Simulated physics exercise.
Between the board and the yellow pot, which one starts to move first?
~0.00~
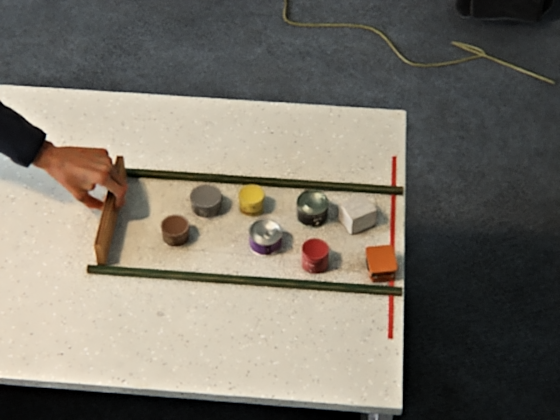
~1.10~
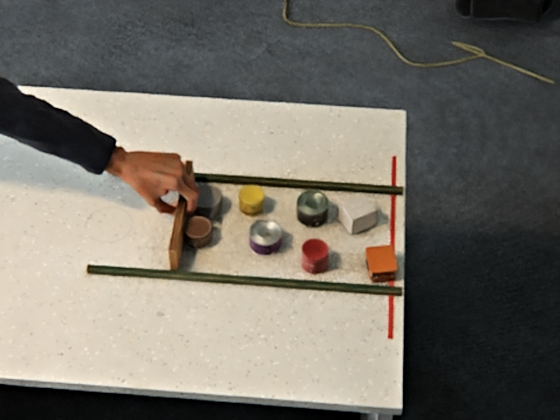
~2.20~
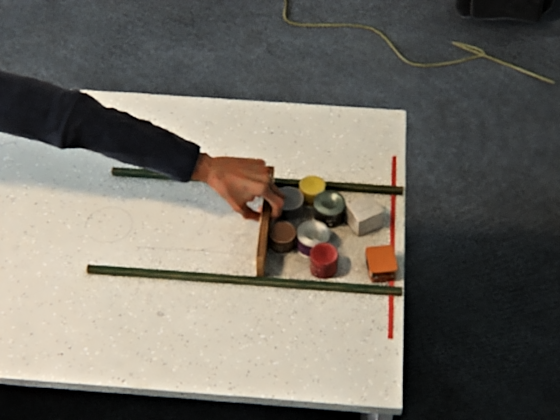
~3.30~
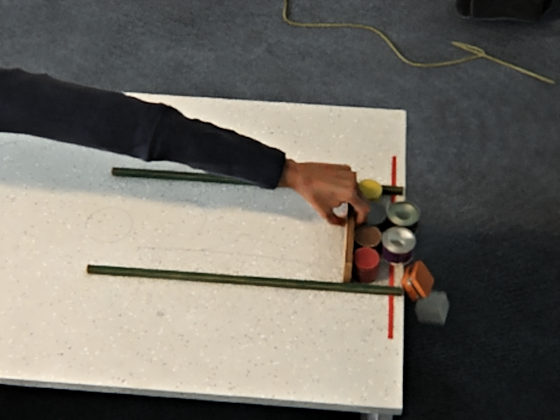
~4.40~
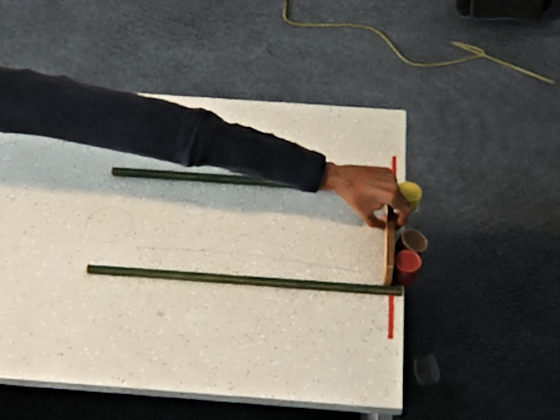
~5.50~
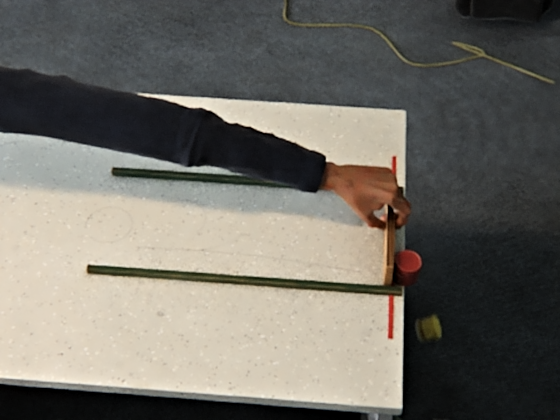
The board starts to move first, pushed to the right by the hand. The yellow pot stays still at first and only shifts later, as the board pushes the cluster together.
